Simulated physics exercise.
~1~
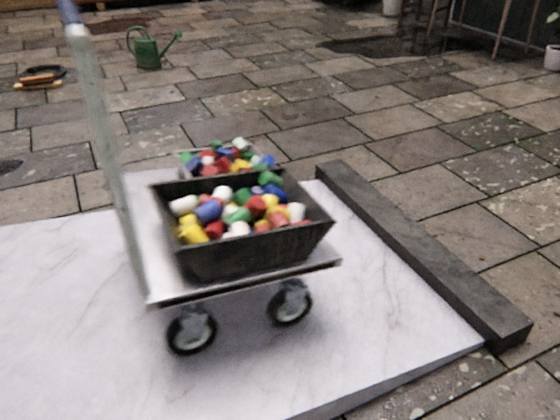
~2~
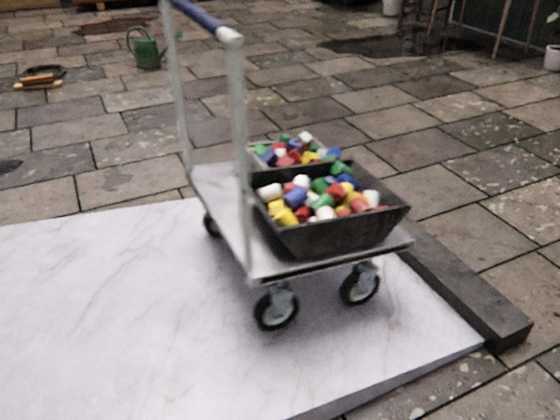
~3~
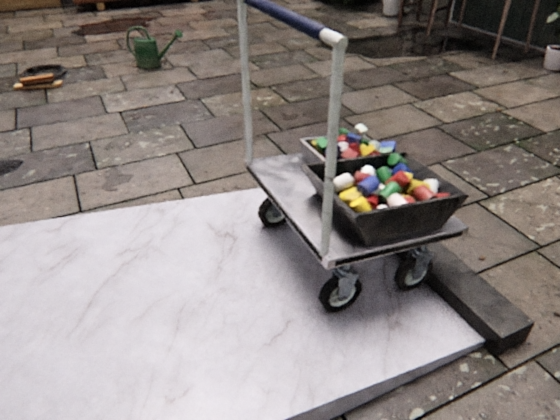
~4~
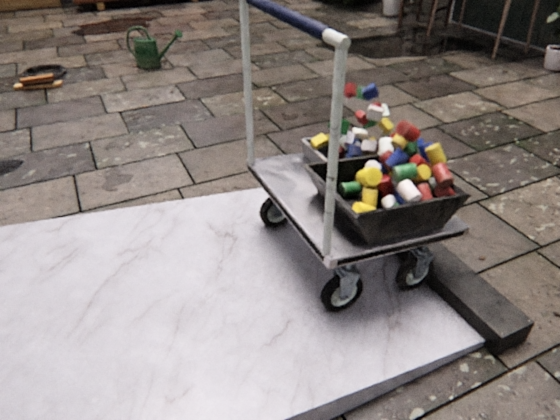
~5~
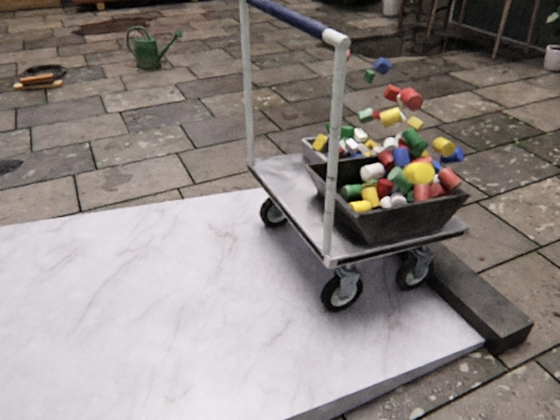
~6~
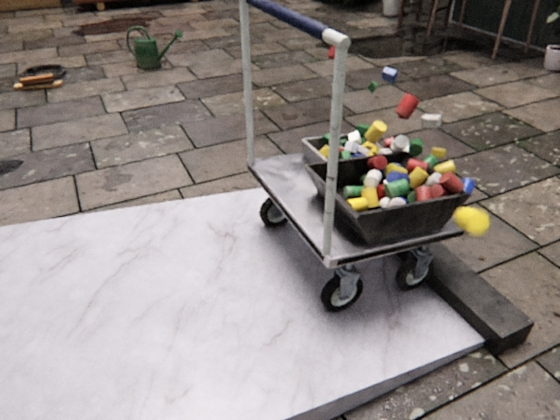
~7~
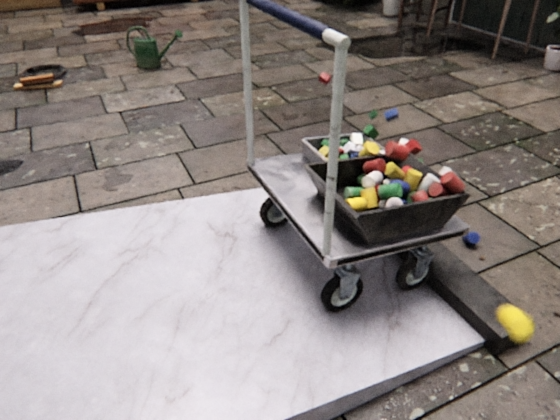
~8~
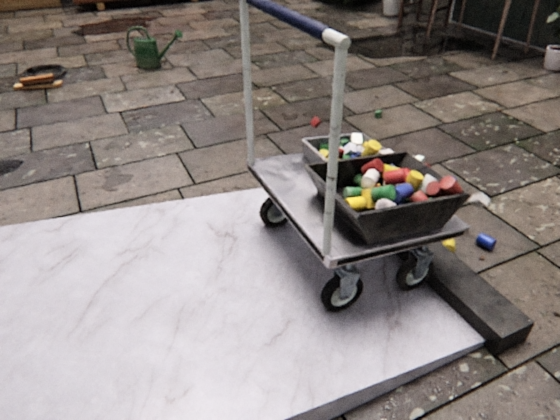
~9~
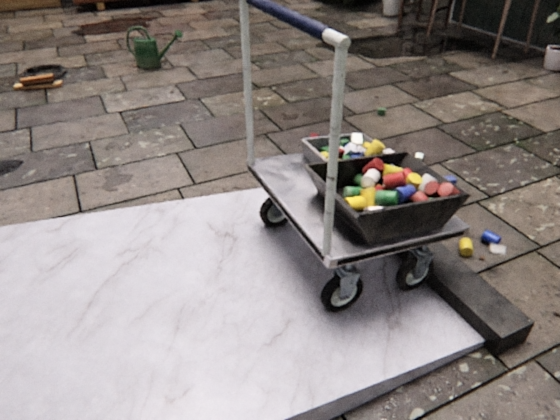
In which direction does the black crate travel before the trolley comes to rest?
The black crate moves to the right, carried along on the trolley as it rolls toward the beam.
